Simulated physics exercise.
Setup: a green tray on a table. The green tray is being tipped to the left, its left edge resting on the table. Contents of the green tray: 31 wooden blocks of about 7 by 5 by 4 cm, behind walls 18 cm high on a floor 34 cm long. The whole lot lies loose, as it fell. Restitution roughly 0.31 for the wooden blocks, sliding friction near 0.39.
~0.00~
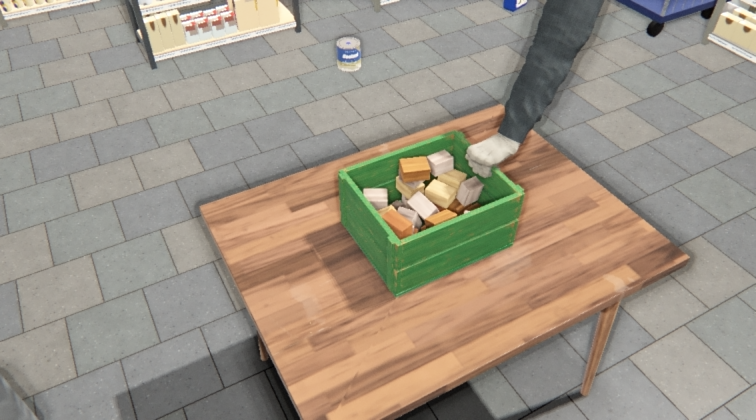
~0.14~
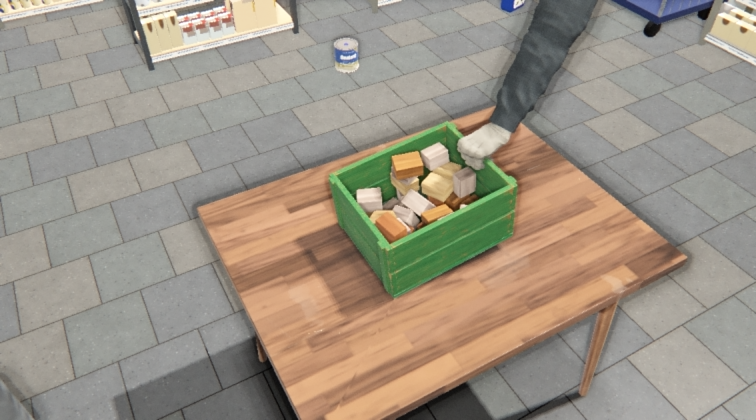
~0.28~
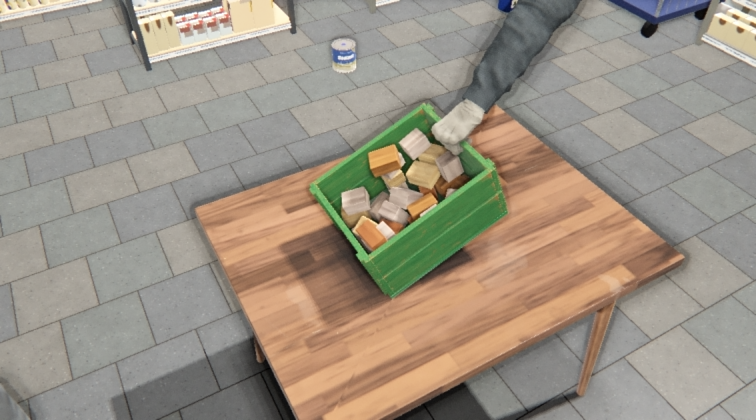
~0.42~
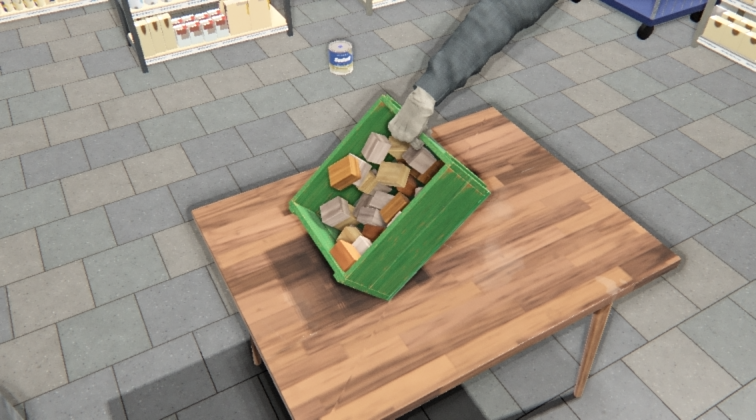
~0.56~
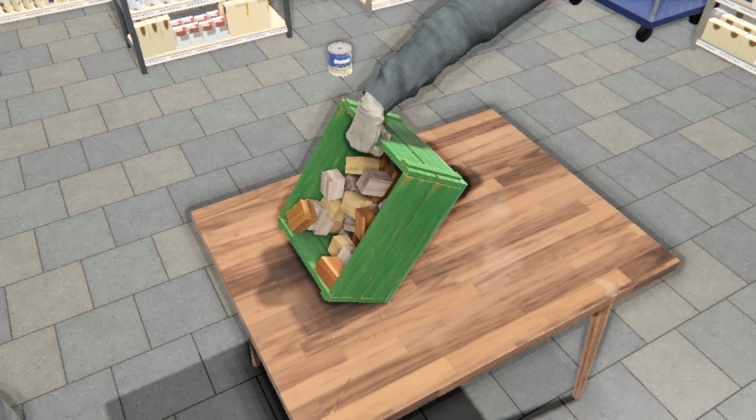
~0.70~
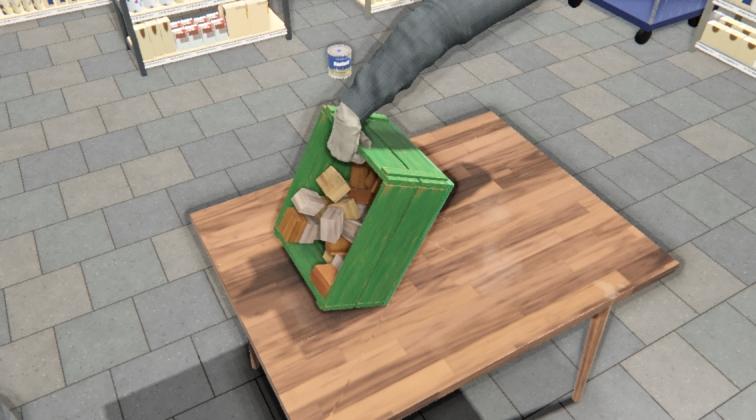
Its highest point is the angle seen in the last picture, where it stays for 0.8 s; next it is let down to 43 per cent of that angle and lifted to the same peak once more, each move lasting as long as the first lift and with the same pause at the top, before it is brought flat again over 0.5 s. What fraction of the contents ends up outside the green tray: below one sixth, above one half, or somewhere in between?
Below one sixth.
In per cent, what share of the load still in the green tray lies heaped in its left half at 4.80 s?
Around 90 per cent.
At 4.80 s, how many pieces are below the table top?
Roughly 1 in all.
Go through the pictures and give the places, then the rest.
In the first picture (places track the rim corner closest to us here), green tray (401, 242); tipped 0°; all still inside.
Green tray (391, 246); tipped 7°, in the second picture.
Green tray (369, 257); tipped 22°, in the third picture.
Green tray (345, 277); tipped 41°, in the fourth picture.
Green tray (330, 295); tipped 56°, in the fifth picture.
Green tray (325, 304); tipped 63°; all still inside, in the sixth picture.
After 1.36 s, tilt 63°; the green tray is down by 1 of 31.
After 2.18 s, tilt 27°; the green tray is down by 1 of 31.
After 3.32 s, tilt 63°; the green tray is down by 1 of 31.
Outcome (at 4.80 s), the green tray is down by 1 of 31. Asked share, 1 of 31, 3 per cent.
